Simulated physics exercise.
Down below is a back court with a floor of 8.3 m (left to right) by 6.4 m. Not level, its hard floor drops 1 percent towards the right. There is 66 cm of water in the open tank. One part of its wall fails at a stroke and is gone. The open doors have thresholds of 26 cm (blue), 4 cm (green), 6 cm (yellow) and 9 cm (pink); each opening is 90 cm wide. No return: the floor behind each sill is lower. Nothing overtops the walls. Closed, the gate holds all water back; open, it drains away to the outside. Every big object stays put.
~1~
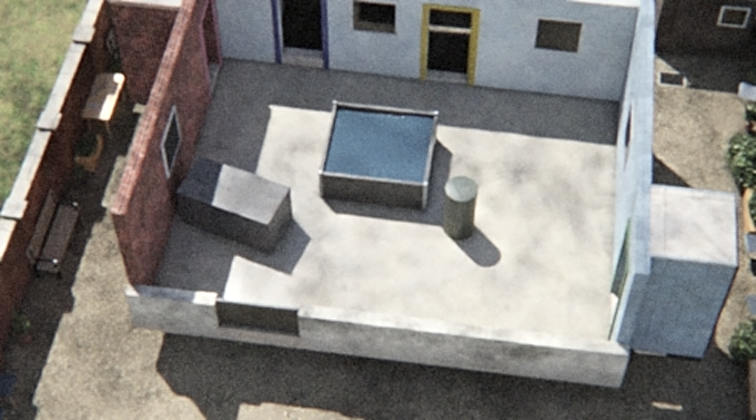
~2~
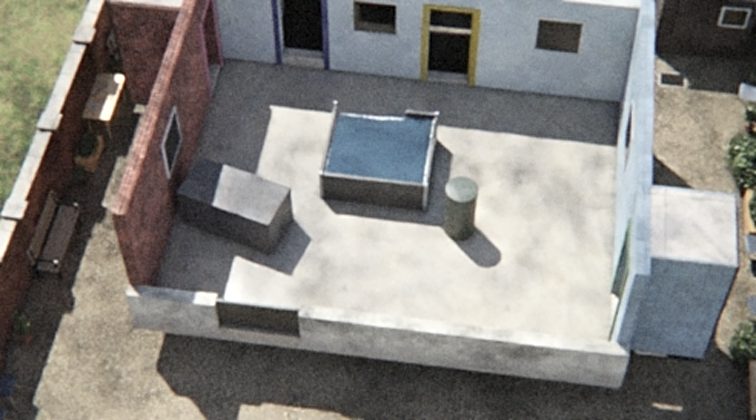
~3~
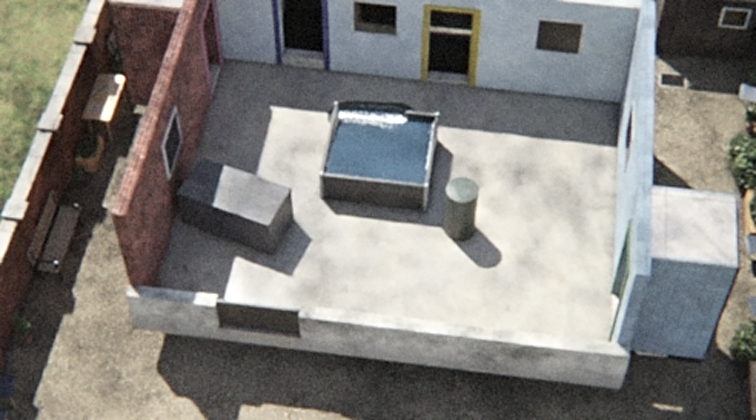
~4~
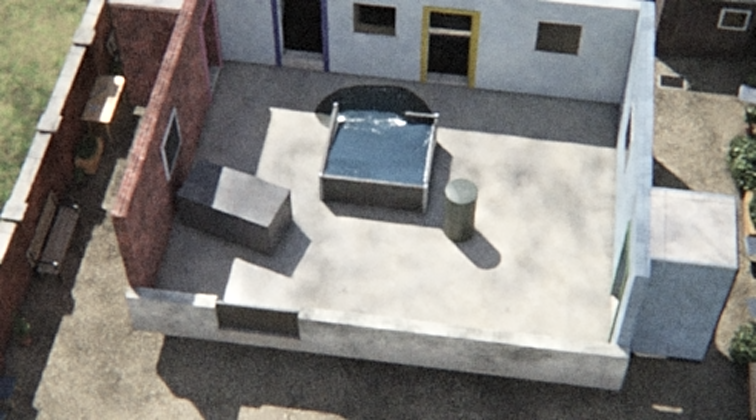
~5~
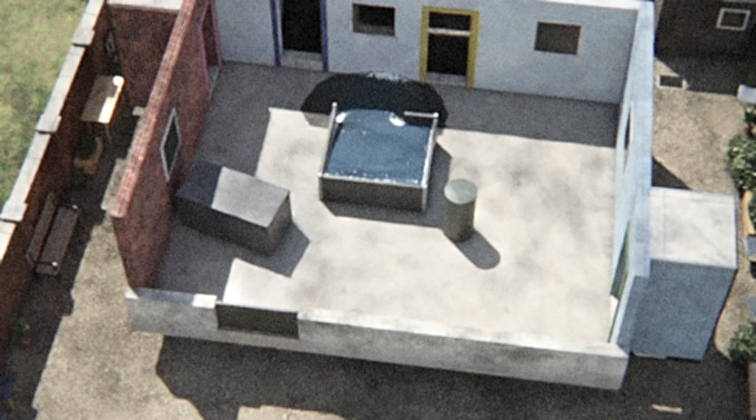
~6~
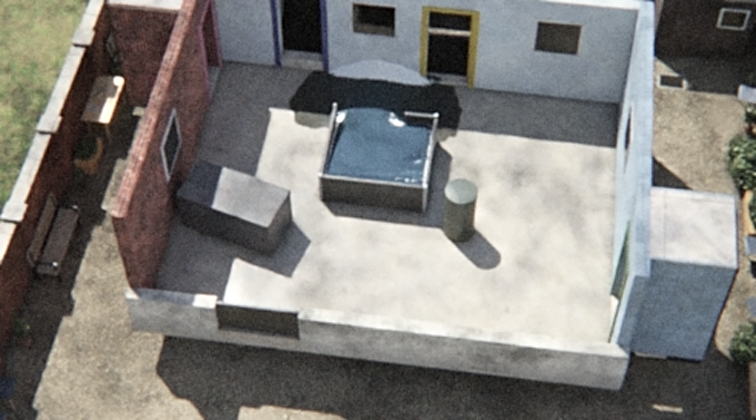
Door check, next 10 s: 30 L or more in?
In order: The blue door undershoots the limit, the green door undershoots the limit, the yellow door overshoots the limit, the pink door overshoots the limit.
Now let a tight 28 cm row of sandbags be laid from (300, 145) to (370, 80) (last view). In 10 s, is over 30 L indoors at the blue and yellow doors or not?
At the blue door the limit is not reached, and at the yellow door it is exceeded.
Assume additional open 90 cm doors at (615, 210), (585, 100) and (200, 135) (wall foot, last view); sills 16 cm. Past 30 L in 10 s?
Check each in turn: The first fails, the second fails, the third fails.
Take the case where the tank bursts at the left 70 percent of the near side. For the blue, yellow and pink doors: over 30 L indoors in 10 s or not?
Blue short, yellow short, pink short.
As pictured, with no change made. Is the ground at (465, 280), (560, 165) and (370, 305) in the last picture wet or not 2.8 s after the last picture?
Listed in turn: Spared so far / swamped / spared so far.
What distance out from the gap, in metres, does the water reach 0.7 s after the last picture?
Some 3.2 metres from the gap.
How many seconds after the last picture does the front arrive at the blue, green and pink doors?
Blue = 0.1 s, green = 4.0 s, pink = 1.1 s.
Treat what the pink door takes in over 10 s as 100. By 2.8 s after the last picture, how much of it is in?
It comes to about 70 per cent.
Then, 0.7 s after the last picture water covers 10 % of the floor and is deepest (45 cm) near (374, 80); blue door 20 cm at the sill, 0 L in, green door not reached, yellow door 16 cm at the sill, 16 L in, pink door not reached.
Then, 1.5 s after the last picture water covers 20 % of the floor and is deepest (34 cm) near (364, 85); blue door 20 cm at the sill, 0 L in, green door not reached, yellow door 14 cm at the sill, 46 L in, pink door 23 cm at the sill, 22 L in.
Then, 2.8 s after the last picture water covers 40 % of the floor and is deepest (21 cm) near (213, 94); blue door 11 cm at the sill, 0 L in, green door not reached, yellow door 11 cm at the sill, 74 L in, pink door 21 cm at the sill, 135 L in.
Then, 5.3 s after the last picture water covers 60 % of the floor and is deepest (14 cm) near (188, 210); blue door 7 cm at the sill, 0 L in, green door 3 cm at the sill, 0 L in, yellow door 7 cm at the sill, 94 L in, pink door 12 cm at the sill, 188 L in.
Then, 9.3 s after the last picture water covers 90 % of the floor and is deepest (9 cm) near (606, 367); blue door 6 cm at the sill, 0 L in, green door 5 cm at the sill, 3 L in, yellow door 4 cm at the sill, 96 L in, pink door 4 cm at the sill, 192 L in.
